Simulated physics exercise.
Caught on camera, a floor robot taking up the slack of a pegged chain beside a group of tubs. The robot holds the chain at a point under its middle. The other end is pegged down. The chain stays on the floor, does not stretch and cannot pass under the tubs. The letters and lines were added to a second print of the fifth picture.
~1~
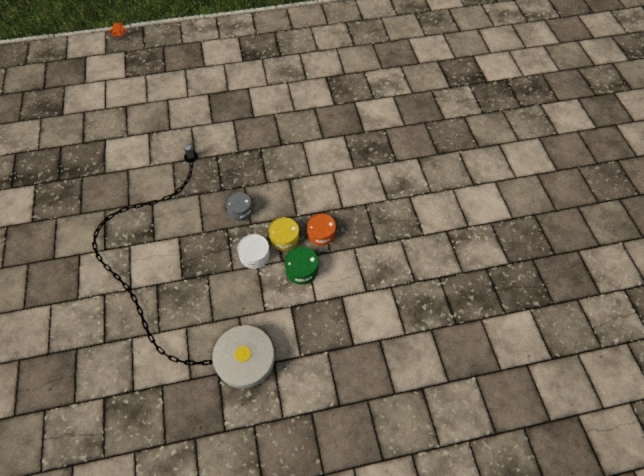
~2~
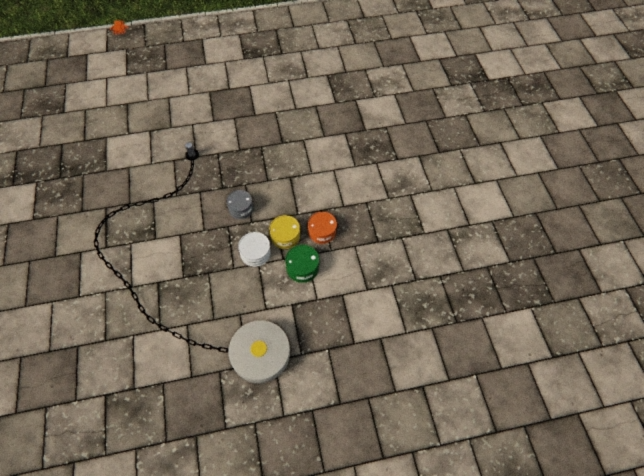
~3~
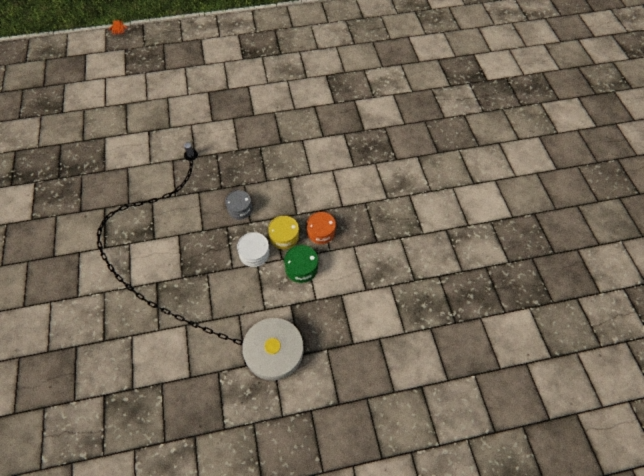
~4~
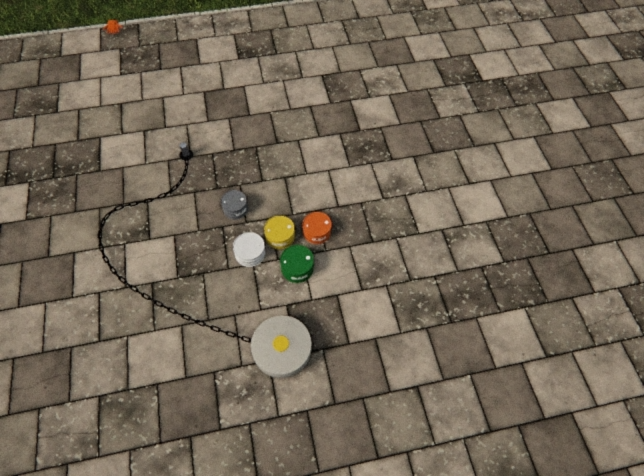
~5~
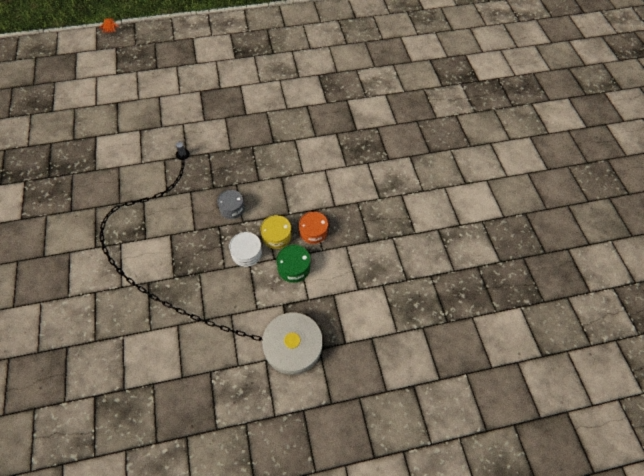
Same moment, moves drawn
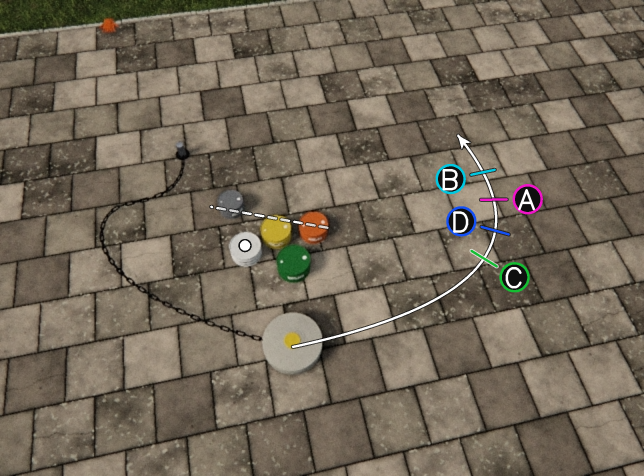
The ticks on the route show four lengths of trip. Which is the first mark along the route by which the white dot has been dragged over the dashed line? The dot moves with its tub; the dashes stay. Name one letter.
It can halt at D.
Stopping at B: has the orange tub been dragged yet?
By then, yes.
On the marked copy, A at (494, 200); B at (483, 172); C at (484, 259); D at (495, 231); the dashed line at (269, 217); the route from (293, 347) via (472, 273) to (458, 136); the white dot at (245, 246).
With D. Early on, robot (385, 319); white tub (246, 249).
Further on, robot (463, 279); white tub (246, 249).
At the end, robot (498, 226); yellow tub (300, 201); orange tub (332, 209); white tub (274, 214); green tub (310, 225); grey tub (245, 195); the dot on the white tub is over the dashed line.
As for the rest, A does it too, but is farther than needed; B does it too, but is farther than needed; C leaves the dotted tub short, at (265, 228).
